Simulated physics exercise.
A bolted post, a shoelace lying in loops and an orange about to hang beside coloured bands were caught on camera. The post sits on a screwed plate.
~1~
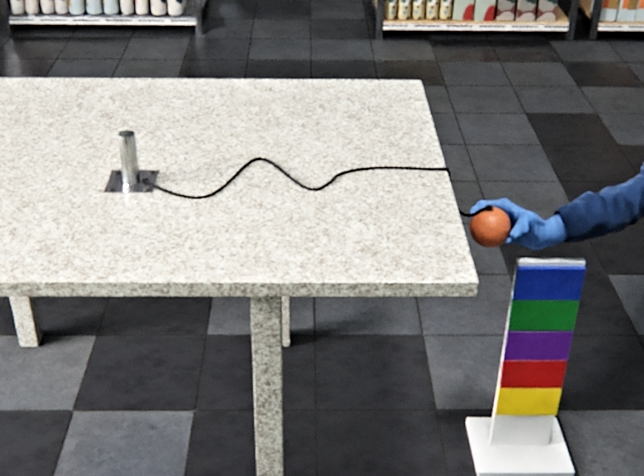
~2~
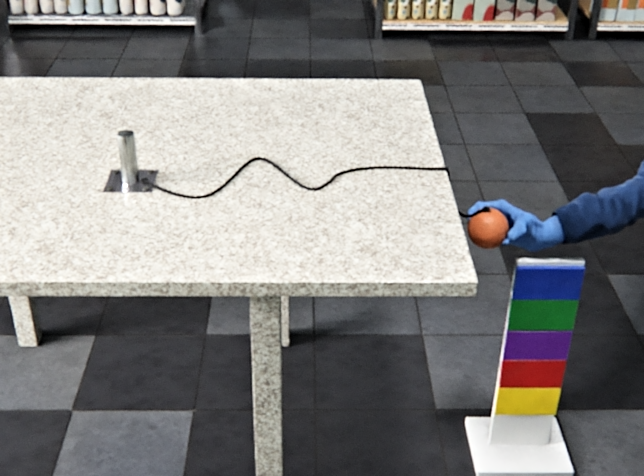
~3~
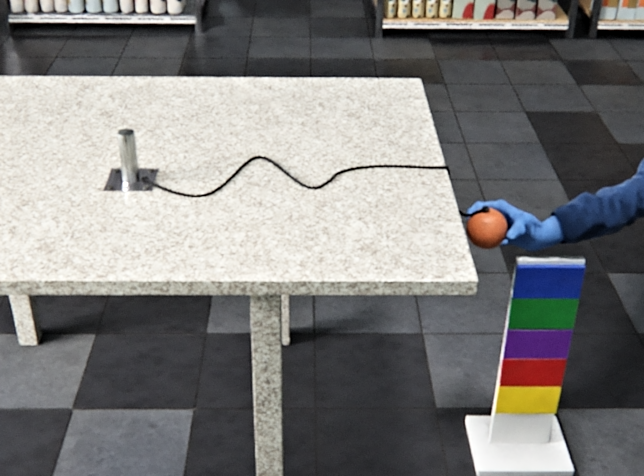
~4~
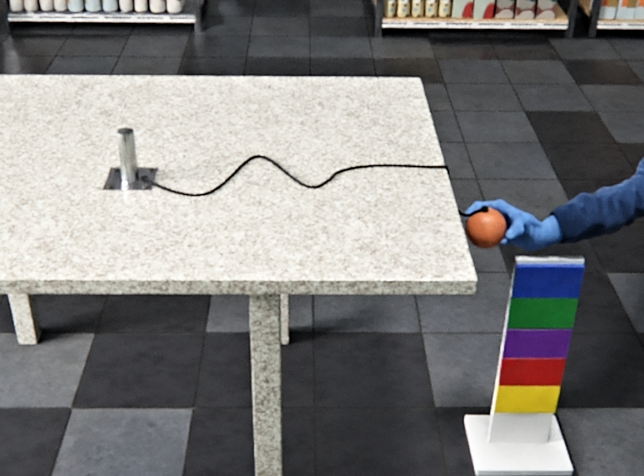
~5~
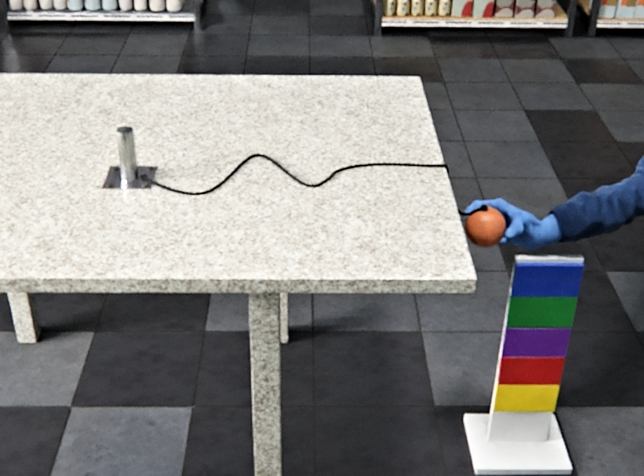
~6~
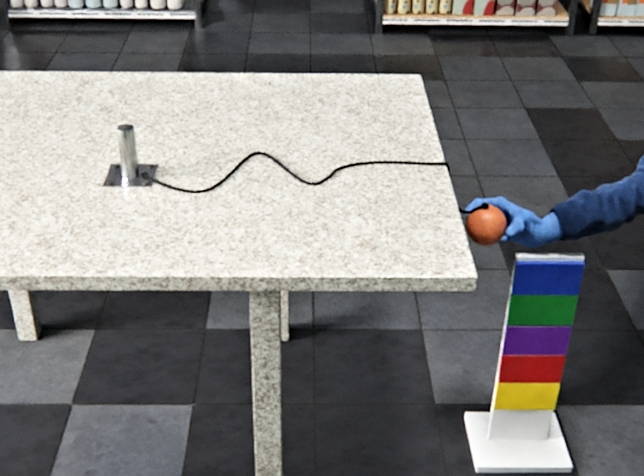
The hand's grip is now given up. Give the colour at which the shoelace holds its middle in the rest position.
The shoelace holds it at purple.
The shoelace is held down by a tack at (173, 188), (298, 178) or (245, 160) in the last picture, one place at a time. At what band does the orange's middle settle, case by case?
Purple; blue; green.
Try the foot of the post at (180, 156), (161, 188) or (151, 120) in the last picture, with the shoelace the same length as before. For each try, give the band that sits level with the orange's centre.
Taking each post in turn, it's red, then red, then purple.
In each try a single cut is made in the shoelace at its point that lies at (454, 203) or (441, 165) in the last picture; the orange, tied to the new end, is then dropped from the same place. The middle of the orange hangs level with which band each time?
Green; blue.
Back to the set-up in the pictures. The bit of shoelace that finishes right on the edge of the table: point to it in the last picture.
Look close to (343, 167) - that's the one.
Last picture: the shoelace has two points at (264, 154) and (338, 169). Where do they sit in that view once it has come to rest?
First: (321, 171). Second: (445, 171).
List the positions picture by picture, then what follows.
Orange (490, 227); blue (550, 285); green (544, 317); purple (539, 346); red (533, 375); yellow (529, 403), in the first frame.
Orange (488, 228); shoelace through (176, 194) (240, 170) (289, 177) (349, 171) (432, 169), in the second frame.
Orange (486, 228), in the third frame.
Orange (486, 228); shoelace through (175, 192) (239, 168) (289, 174) (349, 169) (431, 167), in the fourth frame.
Orange (485, 227), in the fifth frame.
Orange (486, 225); shoelace through (175, 189) (239, 165) (289, 171) (349, 166) (432, 164), in the sixth frame.
Soon after, orange near (395, 322); level with green.
After that, orange near (451, 338); level with purple.
In the end, orange near (438, 342); level with purple. At purple.
